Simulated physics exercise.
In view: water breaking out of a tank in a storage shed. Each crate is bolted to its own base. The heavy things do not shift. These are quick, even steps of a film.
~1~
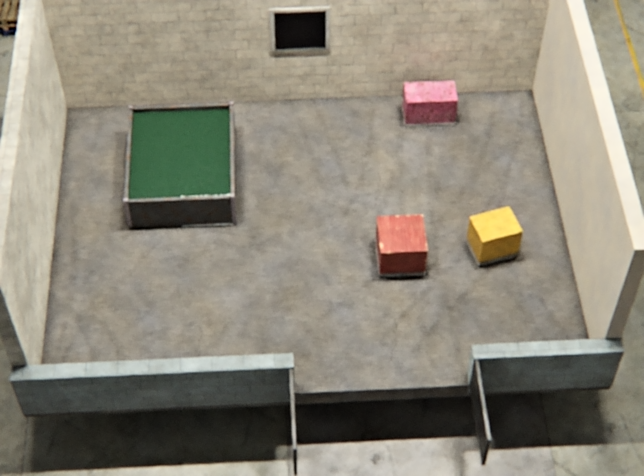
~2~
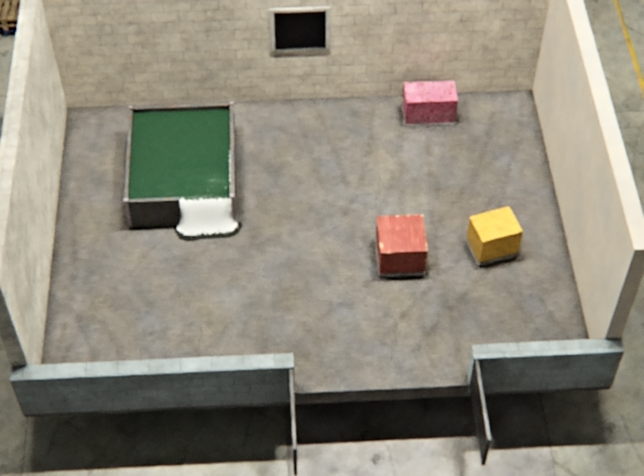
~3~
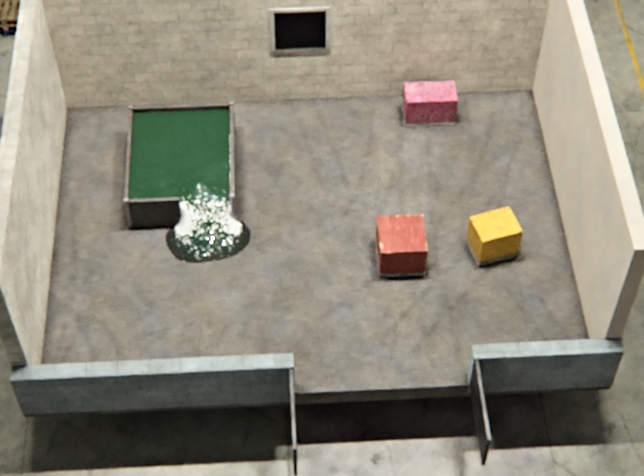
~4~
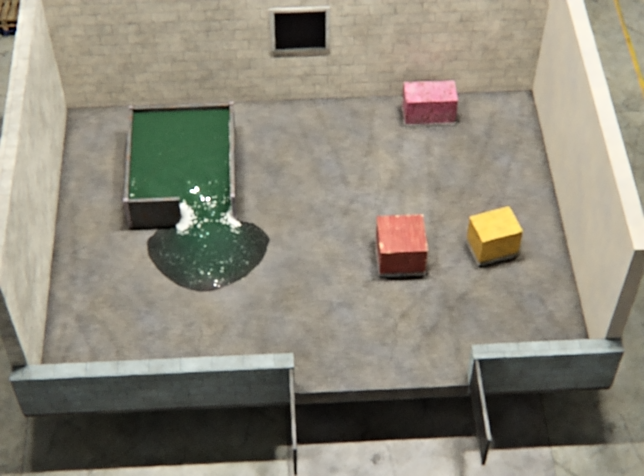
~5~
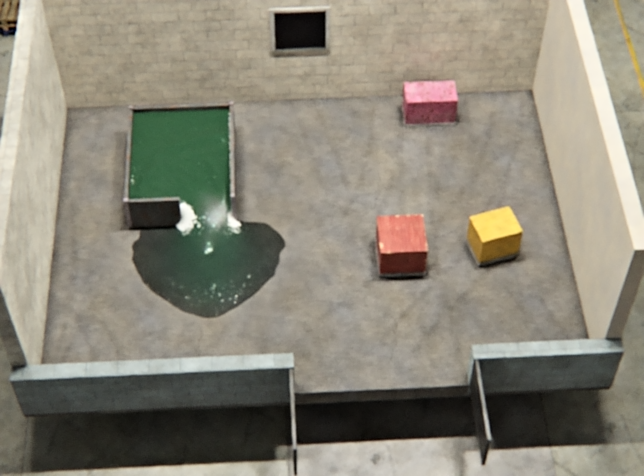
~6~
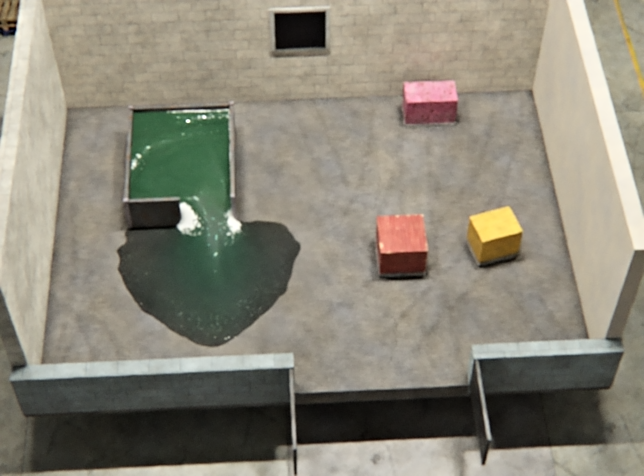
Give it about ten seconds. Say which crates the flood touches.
In the end: The pink crate escapes dry; the red crate escapes dry; the yellow crate escapes dry.
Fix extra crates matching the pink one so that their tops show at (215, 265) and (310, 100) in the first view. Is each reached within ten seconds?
In turn: Is soaked, is spared.
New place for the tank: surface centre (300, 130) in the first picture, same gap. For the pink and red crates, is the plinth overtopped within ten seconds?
Then: The pink crate remains dry; the red crate gets wet.
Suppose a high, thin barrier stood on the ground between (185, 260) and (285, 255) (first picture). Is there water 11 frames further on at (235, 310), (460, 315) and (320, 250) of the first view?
One after the other: No water, clear, under water.
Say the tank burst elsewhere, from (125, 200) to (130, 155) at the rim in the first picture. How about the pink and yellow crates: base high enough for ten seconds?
Then: Pink gets wet; yellow is spared.
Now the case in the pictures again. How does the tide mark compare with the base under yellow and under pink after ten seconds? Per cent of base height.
Near 50 and 0 in a hundred.
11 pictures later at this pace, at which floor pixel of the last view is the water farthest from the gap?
I would point to (414, 374).
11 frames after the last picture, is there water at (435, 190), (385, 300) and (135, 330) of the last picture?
In that order: Free of water, flooded, covered.
A moment on, water covers 20 % of the floor; the pink crate not reached, the red crate not reached, the yellow crate not reached.
Next, water covers 30 % of the floor; the pink crate not reached, the red crate water round its plinth, the yellow crate not reached.
Then, water covers 35 % of the floor; the pink crate not reached, the red crate water round its plinth, the yellow crate not reached.
Later, water covers 55 % of the floor; the pink crate not reached, the red crate water round its plinth, the yellow crate water round its plinth.
In the end, water covers 70 % of the floor; the pink crate stayed above the water, the red crate stayed above the water, the yellow crate stayed above the water.
